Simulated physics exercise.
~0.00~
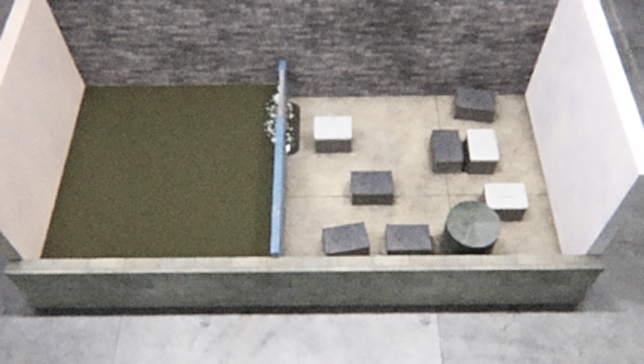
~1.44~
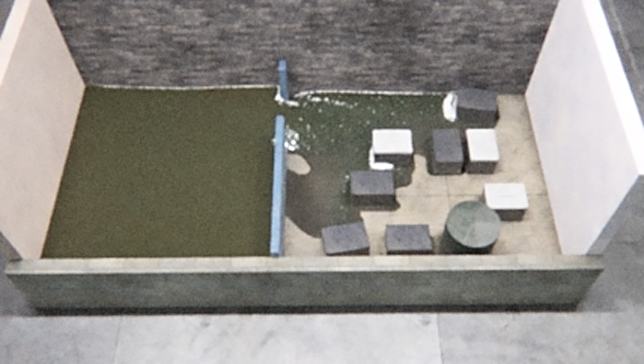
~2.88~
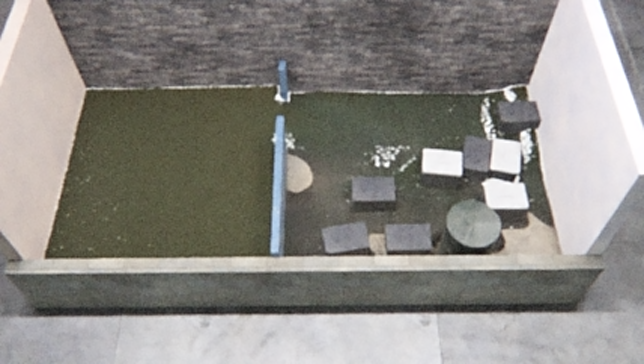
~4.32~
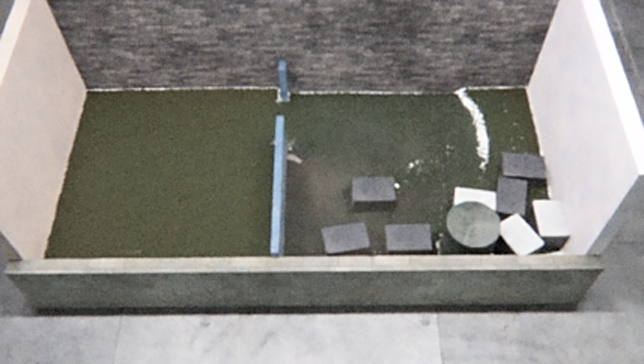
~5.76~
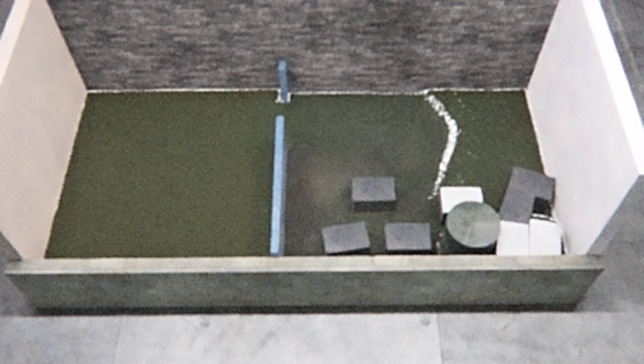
Dark green water filling the left room poured through a gap in the blue divider and spread across the right room, sweeping several white and dark gray blocks rightward until they bunched in the near right corner, while three dark ones stayed put.
